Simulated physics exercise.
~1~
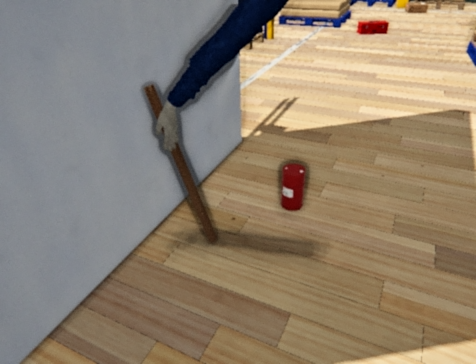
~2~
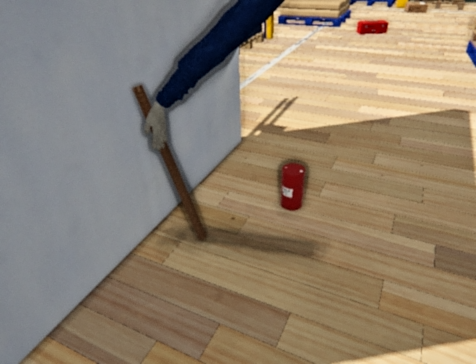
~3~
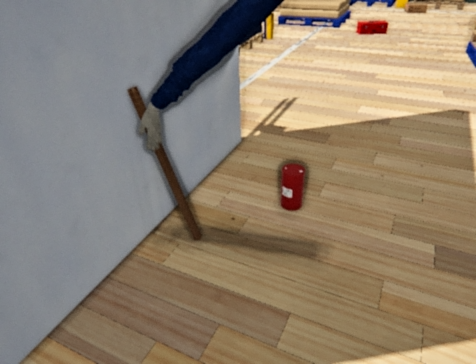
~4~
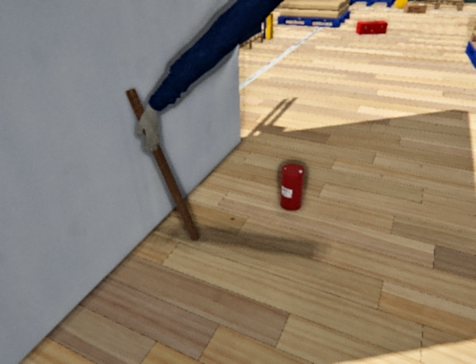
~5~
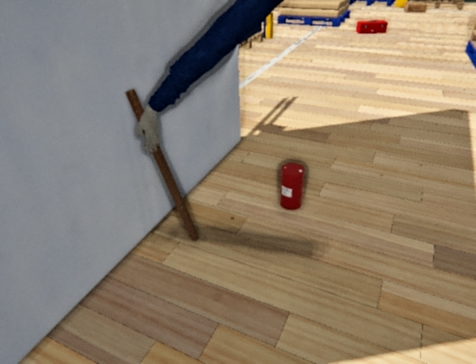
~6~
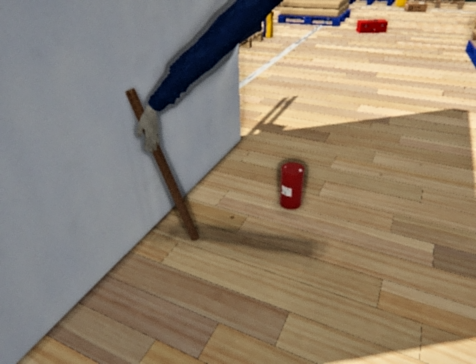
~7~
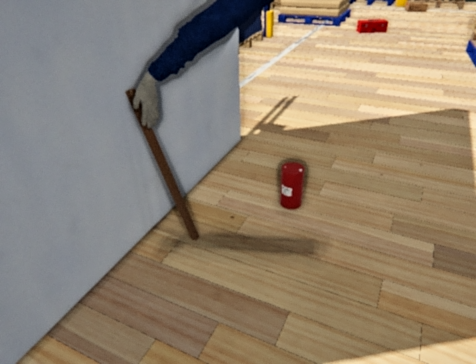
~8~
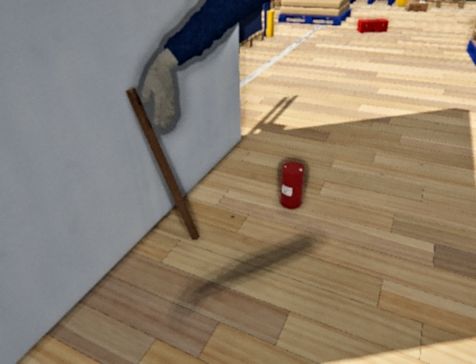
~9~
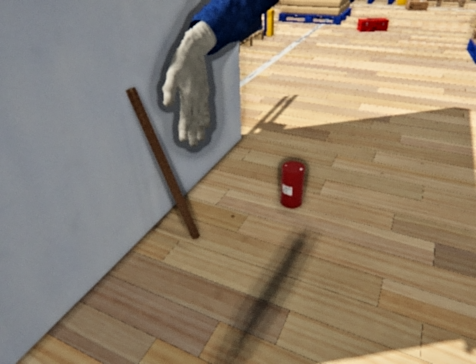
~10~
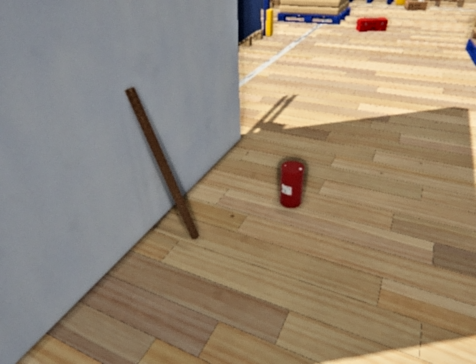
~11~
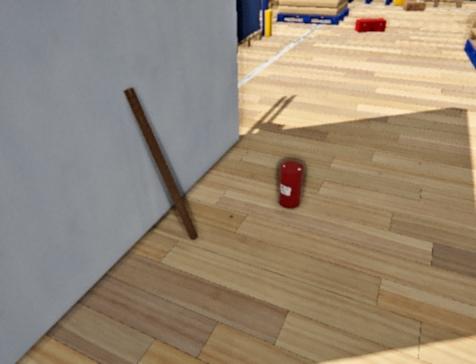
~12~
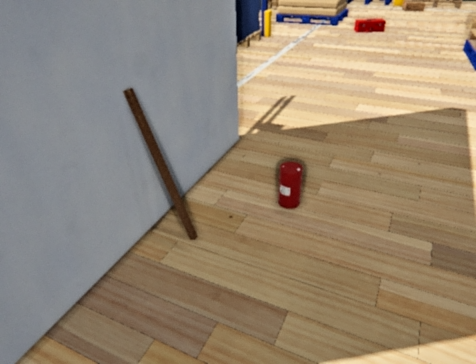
Against a bare wall, a gloved hand leans a brown pole, withdraws, and it stays up.
